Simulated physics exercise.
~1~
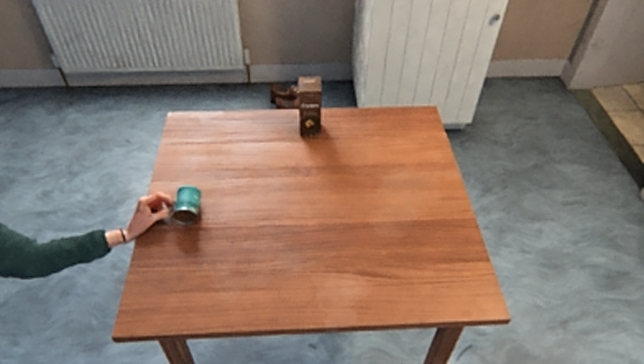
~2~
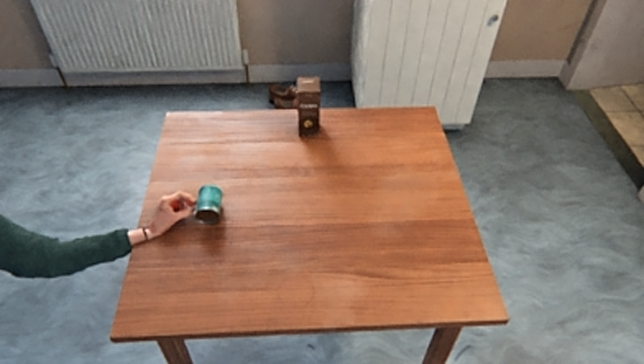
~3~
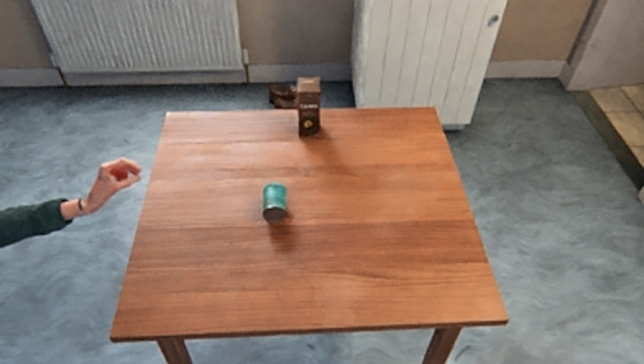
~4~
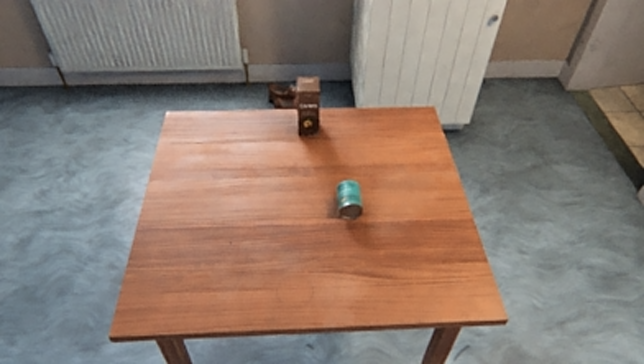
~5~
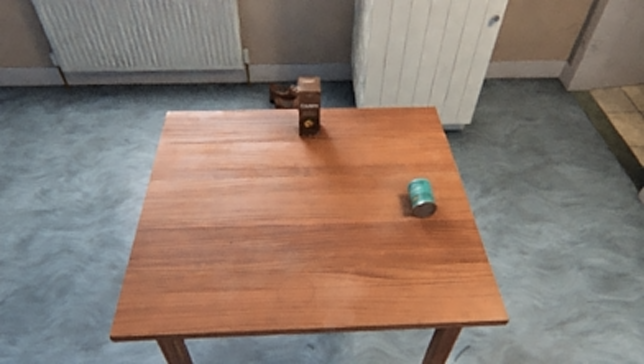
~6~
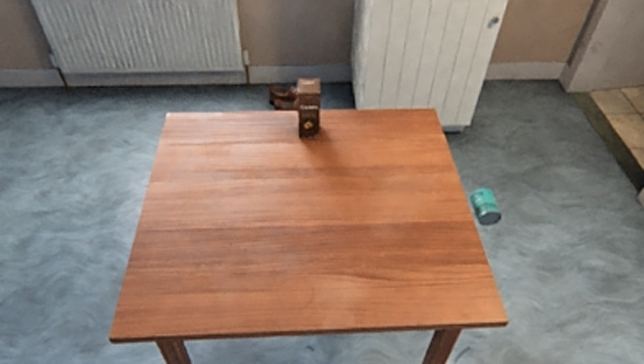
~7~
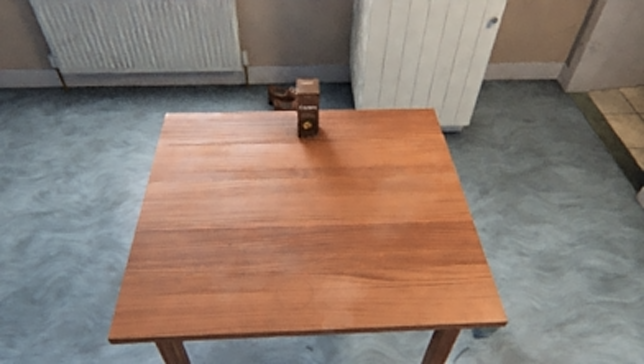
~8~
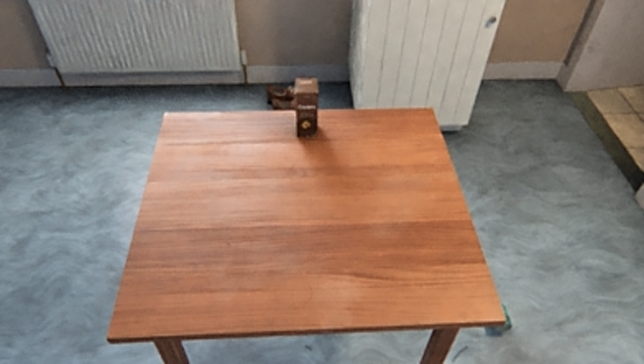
On a wooden table, a hand sends a turquoise tin rolling rightward past a brown carton and off the right edge.
